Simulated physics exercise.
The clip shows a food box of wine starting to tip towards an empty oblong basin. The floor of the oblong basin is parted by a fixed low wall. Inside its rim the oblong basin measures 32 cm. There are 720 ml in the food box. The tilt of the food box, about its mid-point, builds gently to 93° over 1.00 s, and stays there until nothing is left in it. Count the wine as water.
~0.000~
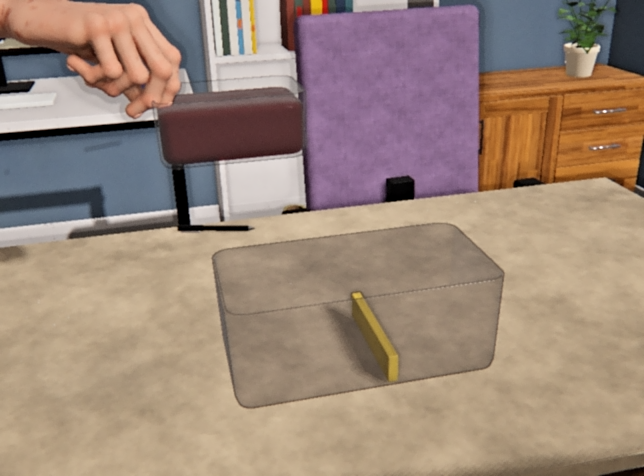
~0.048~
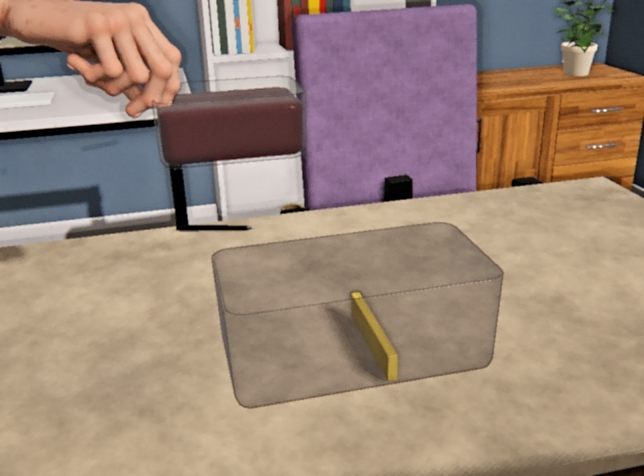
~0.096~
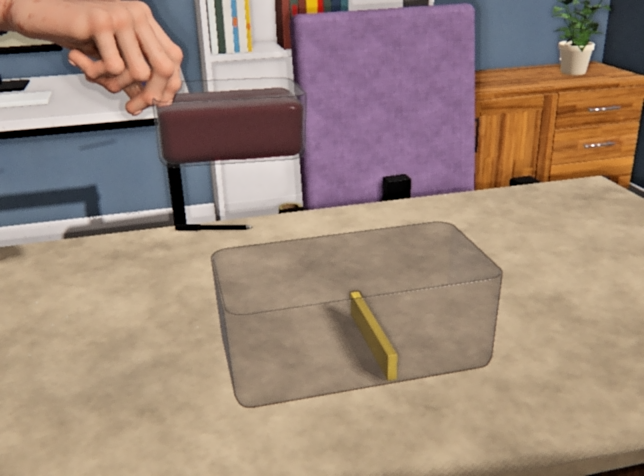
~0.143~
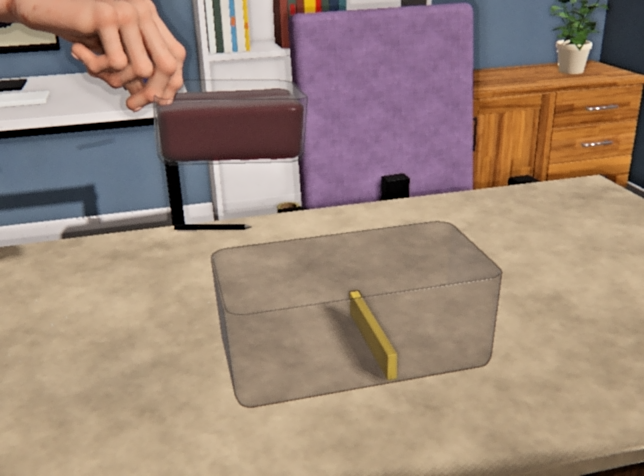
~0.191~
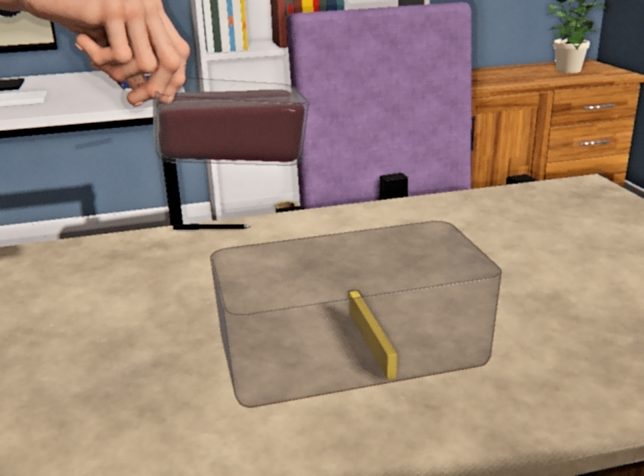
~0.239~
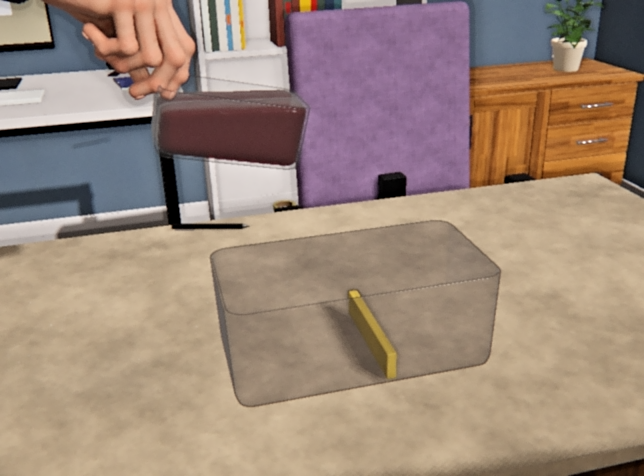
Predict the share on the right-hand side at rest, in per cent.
Roughly 58 per cent is past the wall.
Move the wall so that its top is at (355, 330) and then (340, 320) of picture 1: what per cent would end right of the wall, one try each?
First 65, then 75 per cent.
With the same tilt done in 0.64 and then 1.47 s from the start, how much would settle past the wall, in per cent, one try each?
In turn about 45 and 60 per cent.
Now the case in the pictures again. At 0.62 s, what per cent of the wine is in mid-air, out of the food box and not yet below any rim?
About 42 per cent.
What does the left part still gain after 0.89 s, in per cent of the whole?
Some 18 per cent.
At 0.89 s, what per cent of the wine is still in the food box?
About 12 per cent.
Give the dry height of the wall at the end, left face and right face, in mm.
Left about 26 mm, right about 16 mm.
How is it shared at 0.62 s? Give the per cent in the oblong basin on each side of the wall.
Near 5 on the left, 7 on the right.
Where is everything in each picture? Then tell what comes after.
In the first picture, it leans 0°; its right rim is at (298, 85); the wine meets the walls at (156, 106) and (296, 94); the oblong basin's rim runs from (218, 283) to (477, 248); the wall's top is at (373, 323).
In the second picture, it leans 1°; its right rim is at (298, 86); the wine meets the walls at (156, 106) and (295, 94).
In the third picture, it leans 2°; its right rim is at (298, 88); the wine meets the walls at (156, 105) and (295, 95).
In the fourth picture, it leans 5°; its right rim is at (299, 91); the wine meets the walls at (157, 104) and (296, 96).
In the fifth picture, it leans 8°; its right rim is at (300, 96); the wine meets the walls at (157, 104) and (297, 97).
In the sixth picture, it leans 13°; its right rim is at (301, 101); the wine meets the walls at (157, 104) and (298, 97).
After 0.62 s the tilt is 63° and 45 per cent is still to pour, 5 is left of the wall and 7 right of it.
After 0.89 s the tilt is 90° and 11 per cent is still to pour, 22 is left of the wall and 58 right of it.
After 1.18 s the tilt is 93° and 3 per cent is still to pour, 35 is left of the wall and 58 right of it.
After 1.50 s the tilt is 93° and 1 per cent is still to pour, 39 is left of the wall and 58 right of it.
In the end 41 per cent lies left of the wall, 58 right of it and 1 outside.
